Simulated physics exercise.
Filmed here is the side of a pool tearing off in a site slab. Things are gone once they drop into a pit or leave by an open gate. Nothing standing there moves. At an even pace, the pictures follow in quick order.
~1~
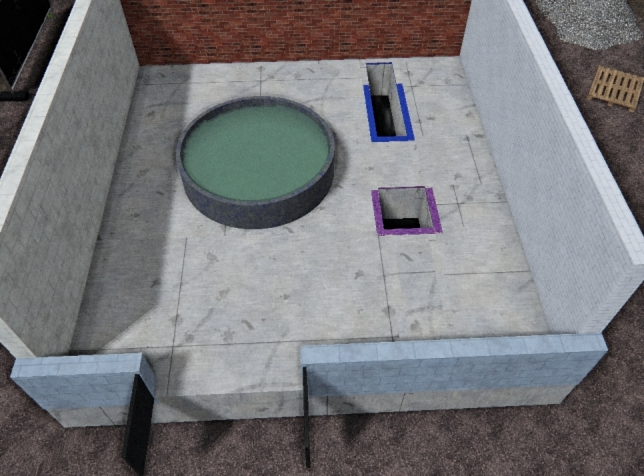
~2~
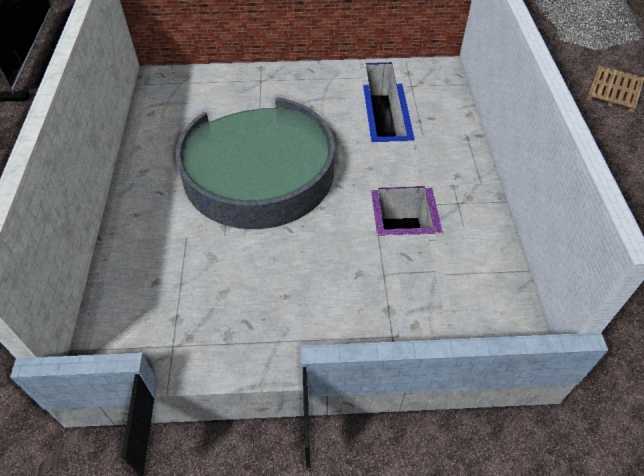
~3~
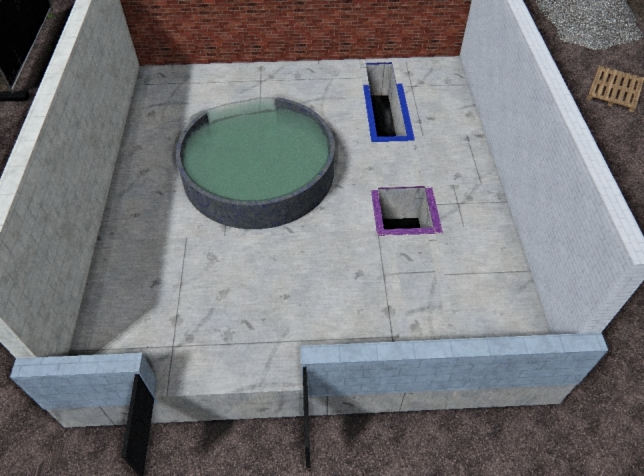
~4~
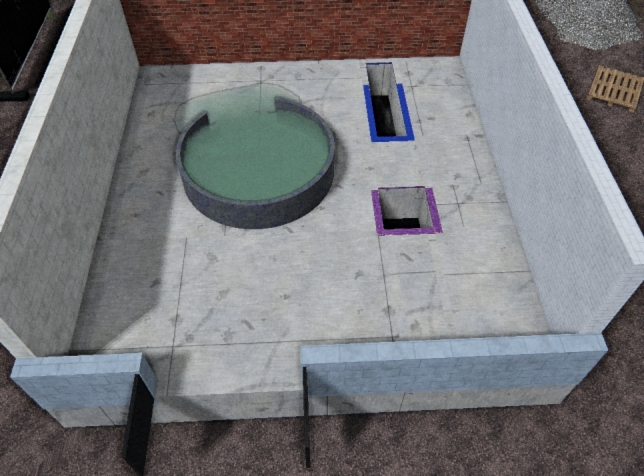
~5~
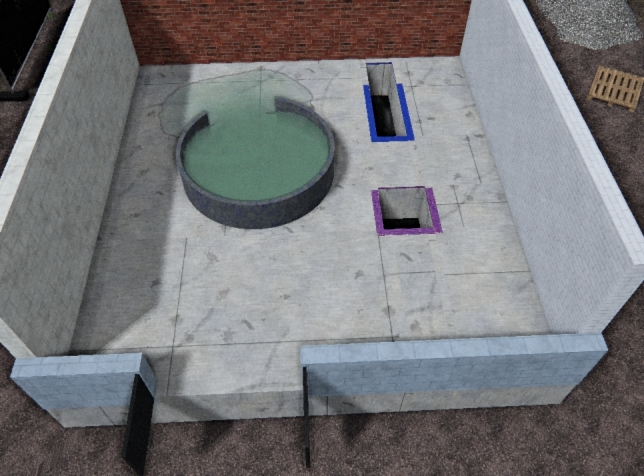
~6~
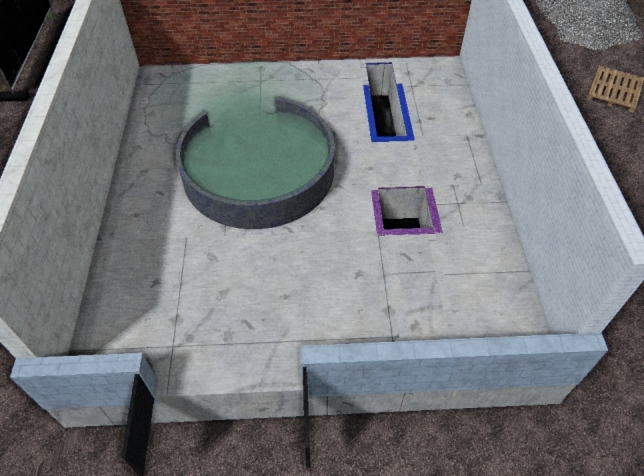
At first, a round tank of still green water stands on a walled concrete slab near two rectangular pits, one edged blue, one purple. Then a gap opens in the tank's far side, and water pours through it, spreading in a thin, widening sheet across the slab toward the brick wall.
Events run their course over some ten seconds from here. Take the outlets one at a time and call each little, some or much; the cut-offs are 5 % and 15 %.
In order: The gate catches some; the blue pit catches much; the purple pit catches little.
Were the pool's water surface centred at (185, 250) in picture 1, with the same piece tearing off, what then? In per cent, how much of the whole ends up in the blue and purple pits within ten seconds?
The blue pit gets 35 per cent and the purple pit 4 per cent.
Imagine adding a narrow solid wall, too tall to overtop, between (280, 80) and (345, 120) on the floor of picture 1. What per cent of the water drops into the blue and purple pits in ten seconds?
Percent shares - blue: 20; purple: 2.
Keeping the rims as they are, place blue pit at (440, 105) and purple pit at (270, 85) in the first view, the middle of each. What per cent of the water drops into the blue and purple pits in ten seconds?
The blue pit takes around 2 percent, while the purple pit takes around 40 percent.
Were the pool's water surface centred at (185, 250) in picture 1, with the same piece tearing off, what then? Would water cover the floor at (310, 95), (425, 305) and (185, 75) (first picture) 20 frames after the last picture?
Spot one wetted, spot two unwetted, spot three wetted.
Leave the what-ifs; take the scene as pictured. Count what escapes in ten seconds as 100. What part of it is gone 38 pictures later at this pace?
Result, approximate: 50 per cent.
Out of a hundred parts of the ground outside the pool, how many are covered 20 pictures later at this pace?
I'd say close to 30 per cent.
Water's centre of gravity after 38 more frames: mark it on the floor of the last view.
Near (221, 152) in the last view.
A moment on, water covers 15 % of the floor; the gate 0 %, the blue pit 0 %, the purple pit 0 %.
Next, water covers 20 % of the floor; the gate 0 %, the blue pit 0 %, the purple pit 0 %.
Then, water covers 30 % of the floor; the gate 0 %, the blue pit 5 %, the purple pit 0 %.
Later, water covers 50 % of the floor; the gate 1 %, the blue pit 15 %, the purple pit 0 %.
In the end, water covers 60 % of the floor; the gate 8 %, the blue pit 25 %, the purple pit 1 %.
